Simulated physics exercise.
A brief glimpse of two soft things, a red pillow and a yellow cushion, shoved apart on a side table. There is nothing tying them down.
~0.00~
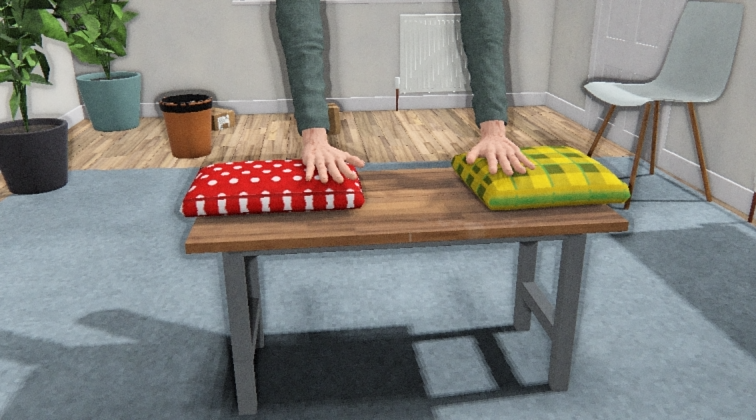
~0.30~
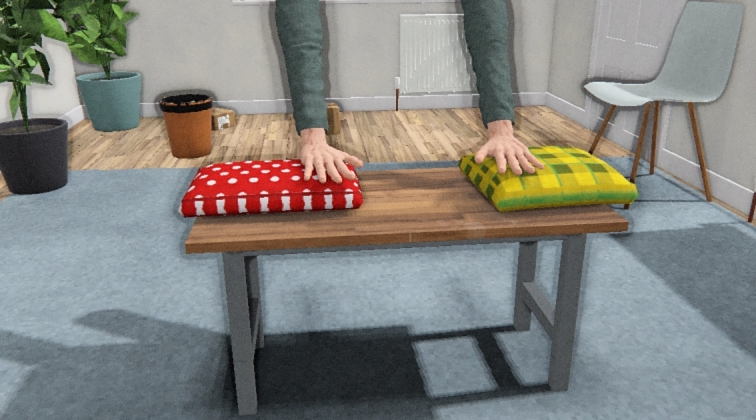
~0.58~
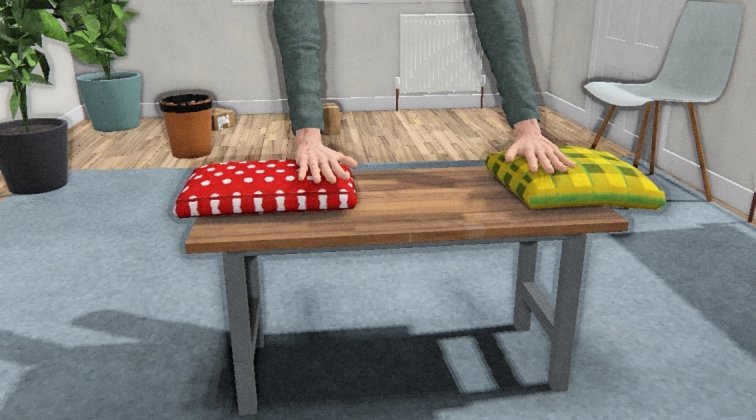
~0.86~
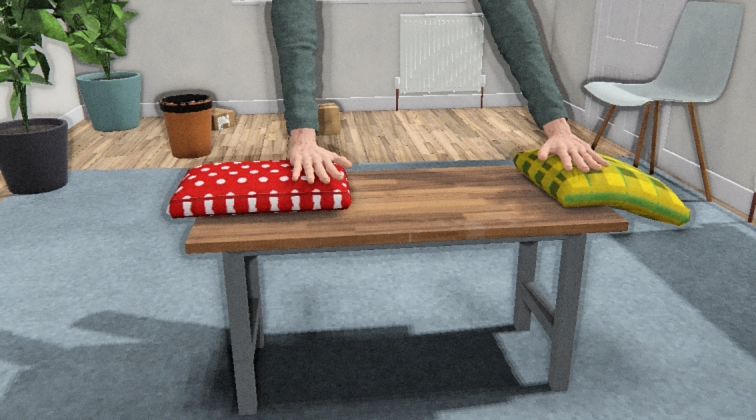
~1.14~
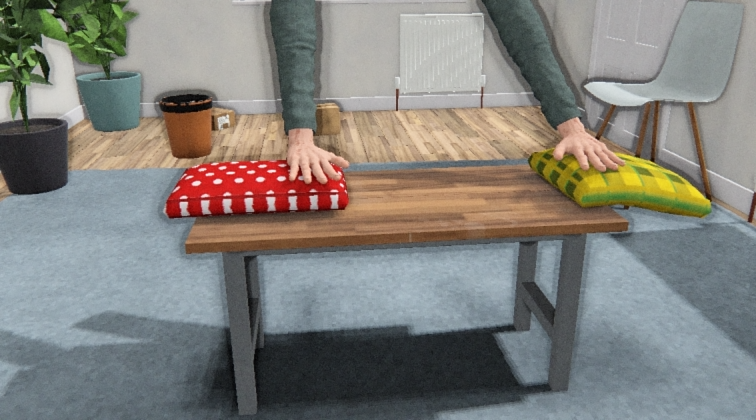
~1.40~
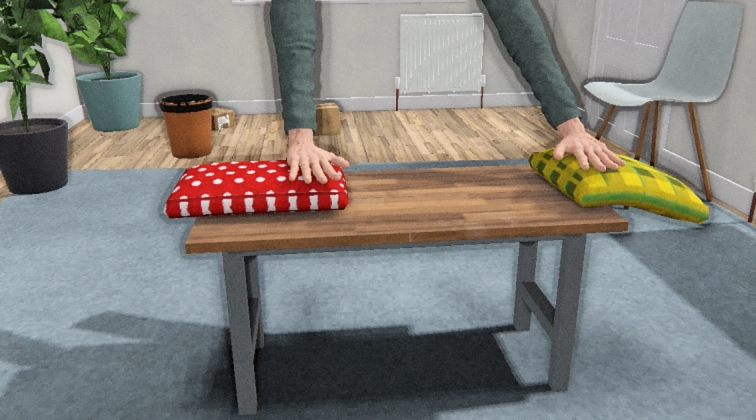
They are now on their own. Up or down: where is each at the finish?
At the finish, the red pillow is still up, the yellow cushion has fallen.
After 1.72 s, pillow as it was left; cushion falling near (608, 228).
After 2.02 s, pillow as it was left; cushion on the floor near (619, 321).
In the end, pillow as it was left; cushion on the floor near (636, 334). The red pillow remains on top and the yellow cushion goes down.
